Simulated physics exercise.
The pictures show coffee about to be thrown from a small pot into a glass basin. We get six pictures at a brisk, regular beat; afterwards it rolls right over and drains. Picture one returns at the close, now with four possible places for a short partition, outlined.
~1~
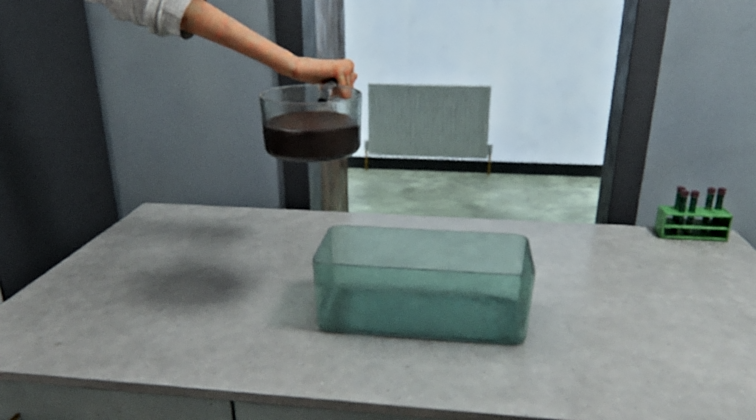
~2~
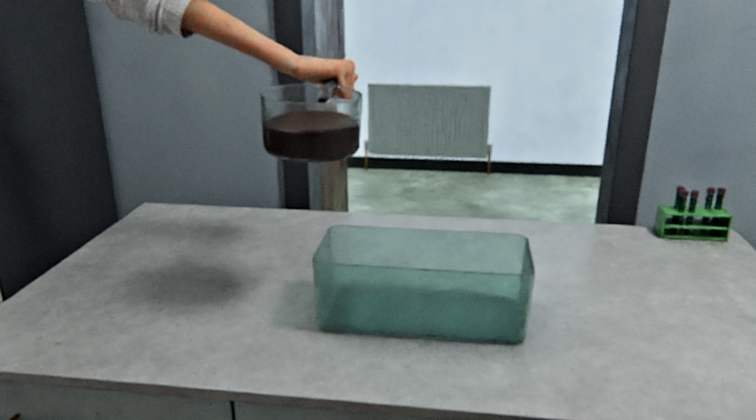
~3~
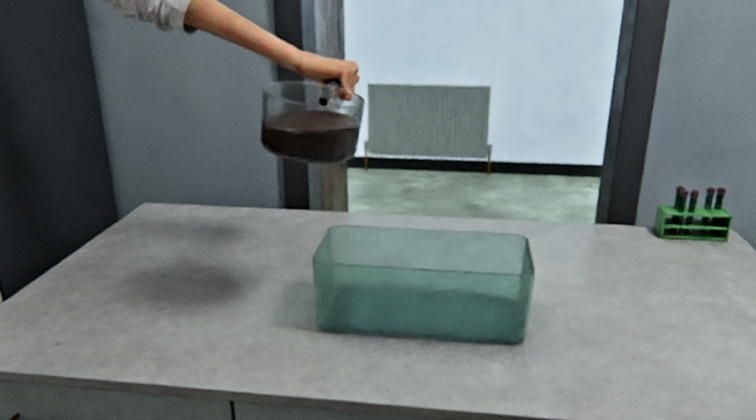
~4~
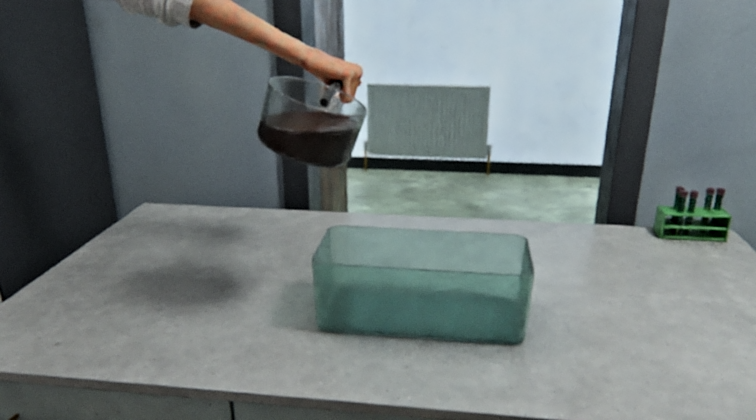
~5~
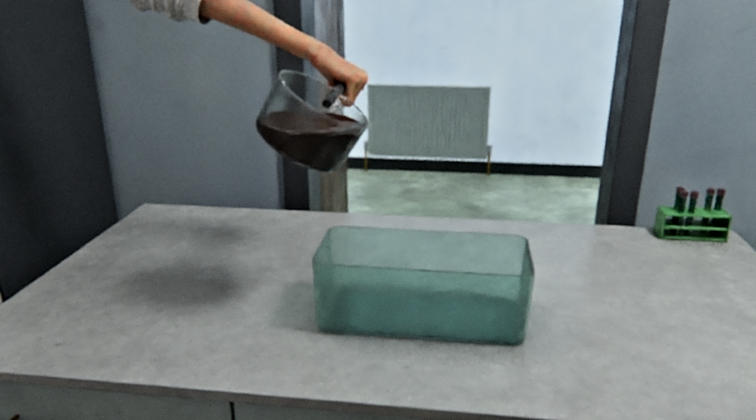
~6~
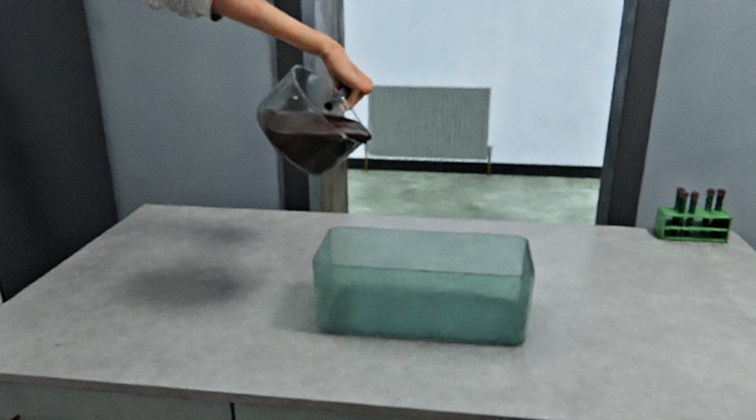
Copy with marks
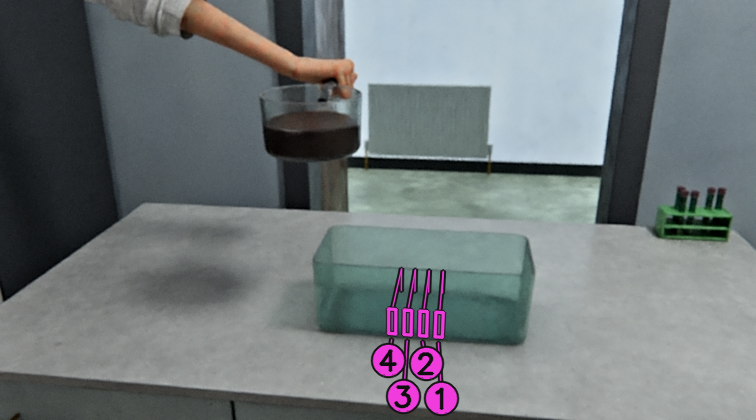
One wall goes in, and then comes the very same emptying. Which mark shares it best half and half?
The answer is slot 4.
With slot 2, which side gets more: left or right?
More ends on the left.
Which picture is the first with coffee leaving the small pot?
In picture 6.
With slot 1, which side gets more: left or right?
The left side.
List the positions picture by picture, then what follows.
Upright, lip at (359, 94); basin from (318, 326) to (526, 341); nothing has left yet, in the first frame.
Tipped about 2°, lip at (360, 96); nothing has left yet, in the second frame.
Tipped about 9°, lip at (362, 102); nothing has left yet, in the third frame.
Tipped about 19°, lip at (365, 112); nothing has left yet, in the fourth frame.
Tipped about 32°, lip at (366, 125); nothing has left yet, in the fifth frame.
Tipped about 46°, lip at (365, 139); coffee is over the lip, down to (365, 139), in the sixth frame.
In magenta, 1 at (438, 342); 2 at (422, 341); 3 at (407, 340); 4 at (391, 339).
With 1, about 88 % ends left of the wall and 10 % right of it; 3 % is lost outside.
With 2, about 93 % ends left of the wall and 4 % right of it; 3 % is lost outside.
With 3, about 73 % ends left of the wall and 23 % right of it; 3 % is lost outside.
With 4, about 48 % ends left of the wall and 51 % right of it.
